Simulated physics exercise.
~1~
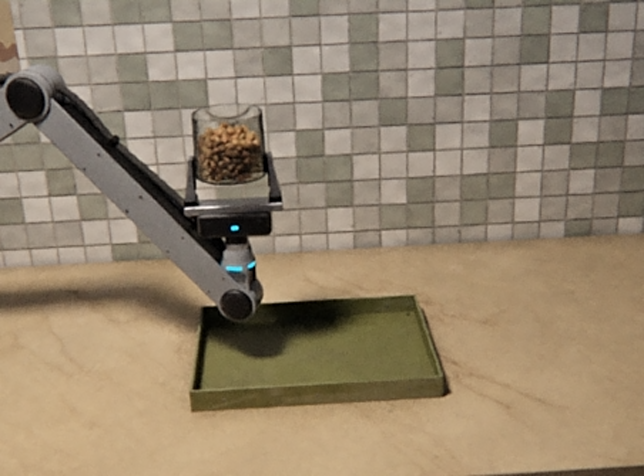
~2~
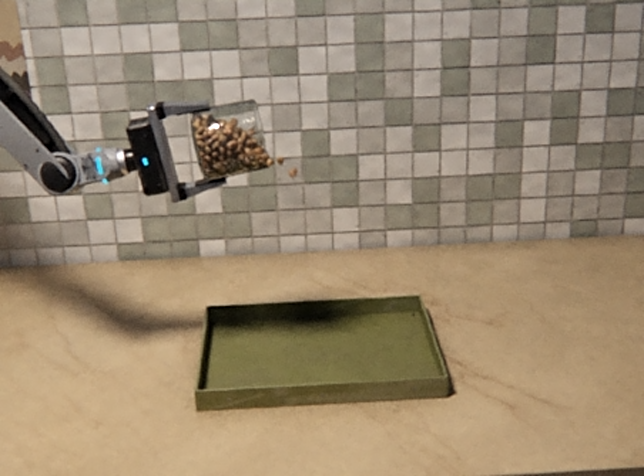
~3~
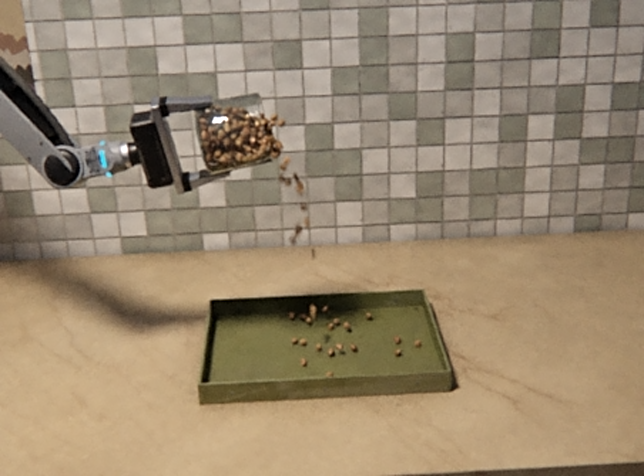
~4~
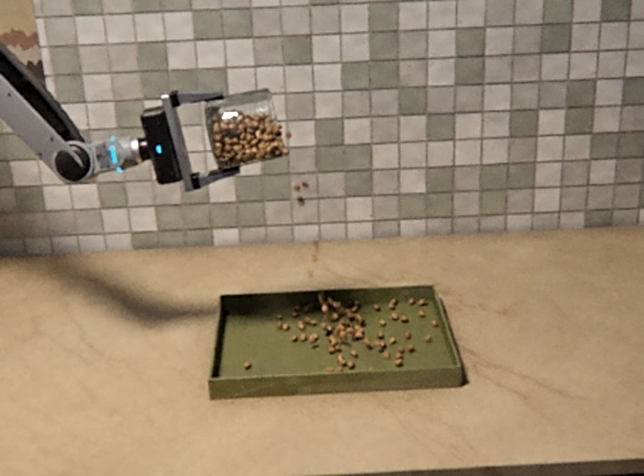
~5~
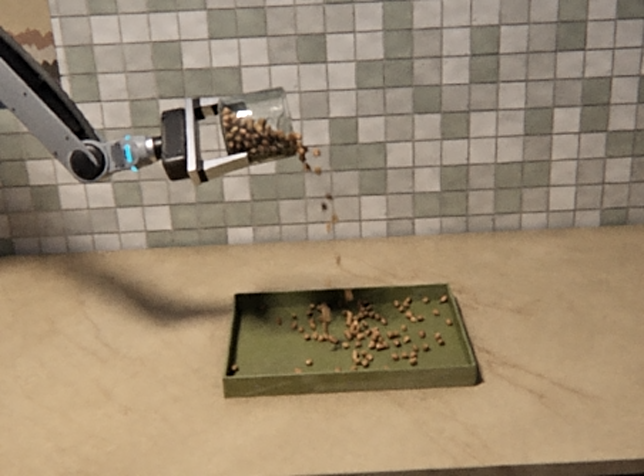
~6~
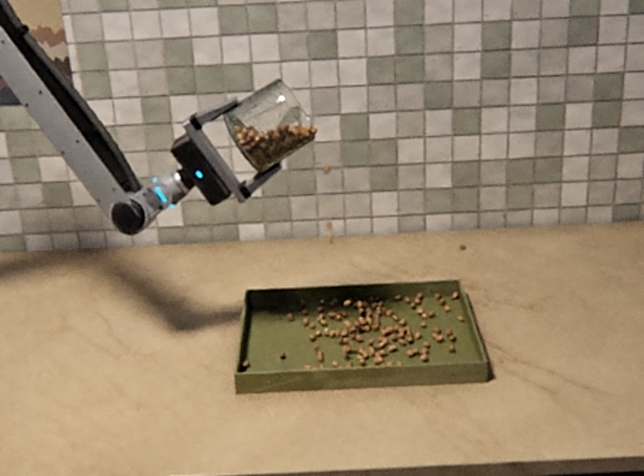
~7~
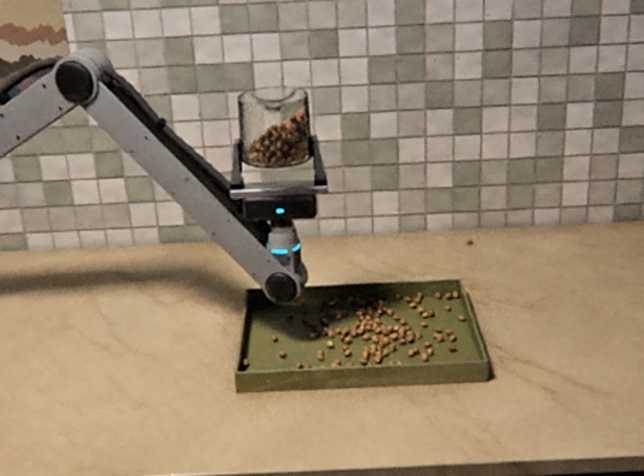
In this clip, a robot arm holds a clear beaker of dried beans upright above a green tray, then tips it to the right so beans spill steadily into the tray. The arm turns the beaker upright again, with many beans scattered across the tray and plenty still inside.
